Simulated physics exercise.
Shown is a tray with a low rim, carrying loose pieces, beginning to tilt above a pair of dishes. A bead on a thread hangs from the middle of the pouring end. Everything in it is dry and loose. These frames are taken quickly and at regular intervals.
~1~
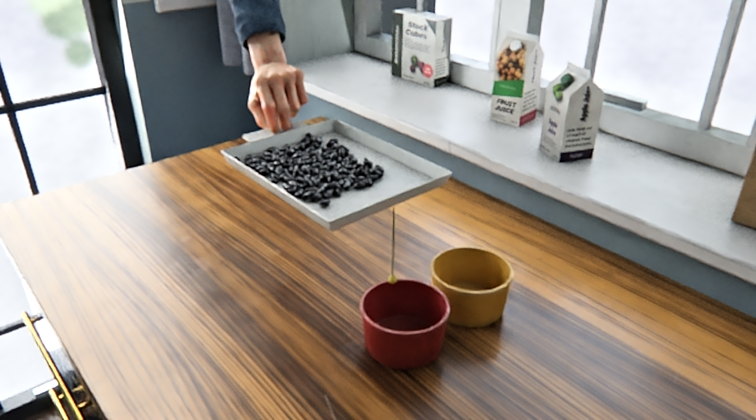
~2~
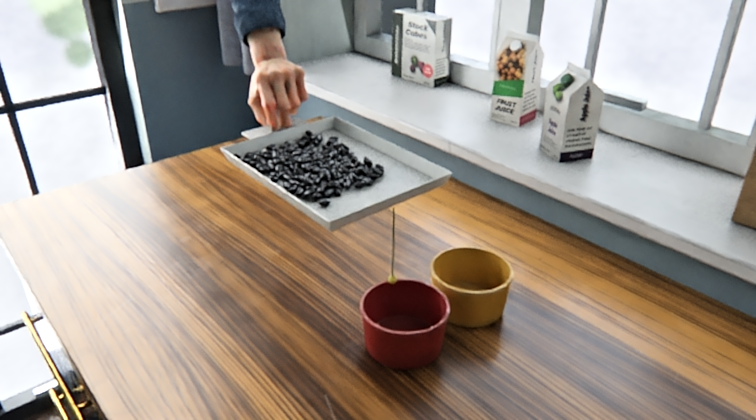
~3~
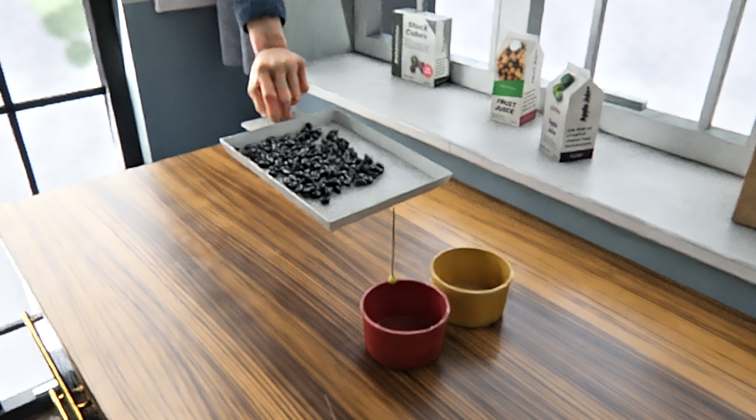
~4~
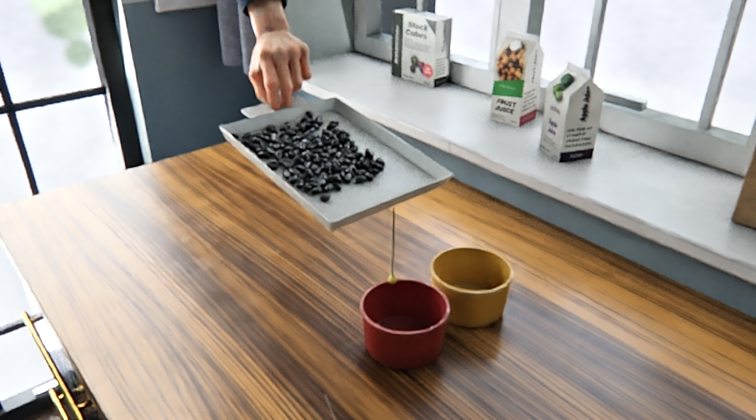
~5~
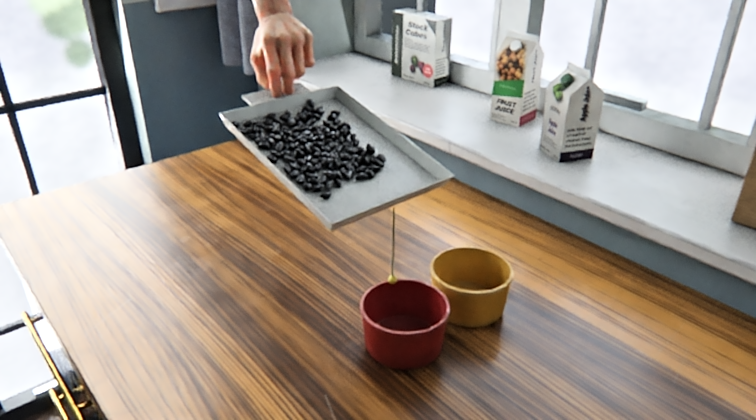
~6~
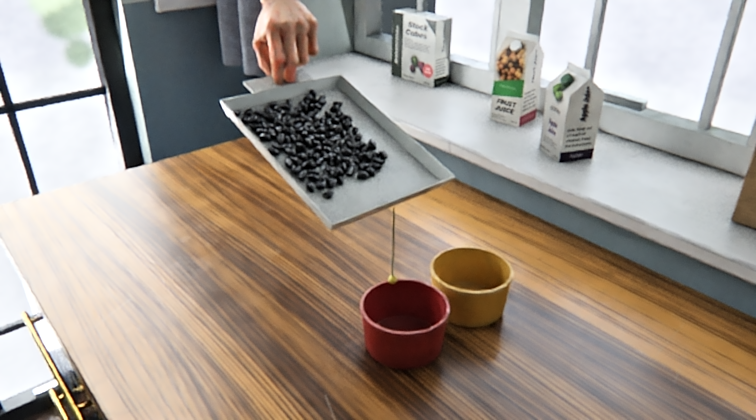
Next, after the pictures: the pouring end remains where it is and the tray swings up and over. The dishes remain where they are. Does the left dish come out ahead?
The greater part will fall into the left dish.
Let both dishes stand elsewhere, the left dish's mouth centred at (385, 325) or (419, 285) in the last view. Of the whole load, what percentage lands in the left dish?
You'd end up with around 50 per cent and then around 40 per cent.
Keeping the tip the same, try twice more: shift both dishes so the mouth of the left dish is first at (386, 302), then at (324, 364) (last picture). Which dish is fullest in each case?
The first time the left-side one comes out ahead, the second time the right-side one.
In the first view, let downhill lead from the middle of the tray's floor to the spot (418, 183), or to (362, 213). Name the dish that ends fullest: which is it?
Case one: The dish at right. Case two: The dish at left.
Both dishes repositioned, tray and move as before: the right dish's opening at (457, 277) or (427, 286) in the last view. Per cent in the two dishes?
Roughly 80 per cent, then roughly 70 per cent.
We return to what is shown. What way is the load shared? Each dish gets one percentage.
I'd say the left dish holds some 50 % and the right dish some 20 %.
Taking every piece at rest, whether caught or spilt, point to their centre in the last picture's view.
Close to (417, 341), more or less.
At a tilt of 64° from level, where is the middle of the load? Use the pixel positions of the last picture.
Roughly at (395, 200).
Soon, tray tipped steeply; most on the tray; a small part in the left dish; a stray few in the right dish; a stray few outside both; about a quarter in the air.
A while on, tray tipped past a quarter turn; about a third in the left dish; a small part in the right dish; about a quarter outside both; about a quarter in the air.
Towards the end, tray tipped past a quarter turn; about half in the left dish; about a quarter in the right dish; about a third outside both.
Finally, tray tipped past a quarter turn; about half in the left dish; about a quarter in the right dish; about a third outside both.
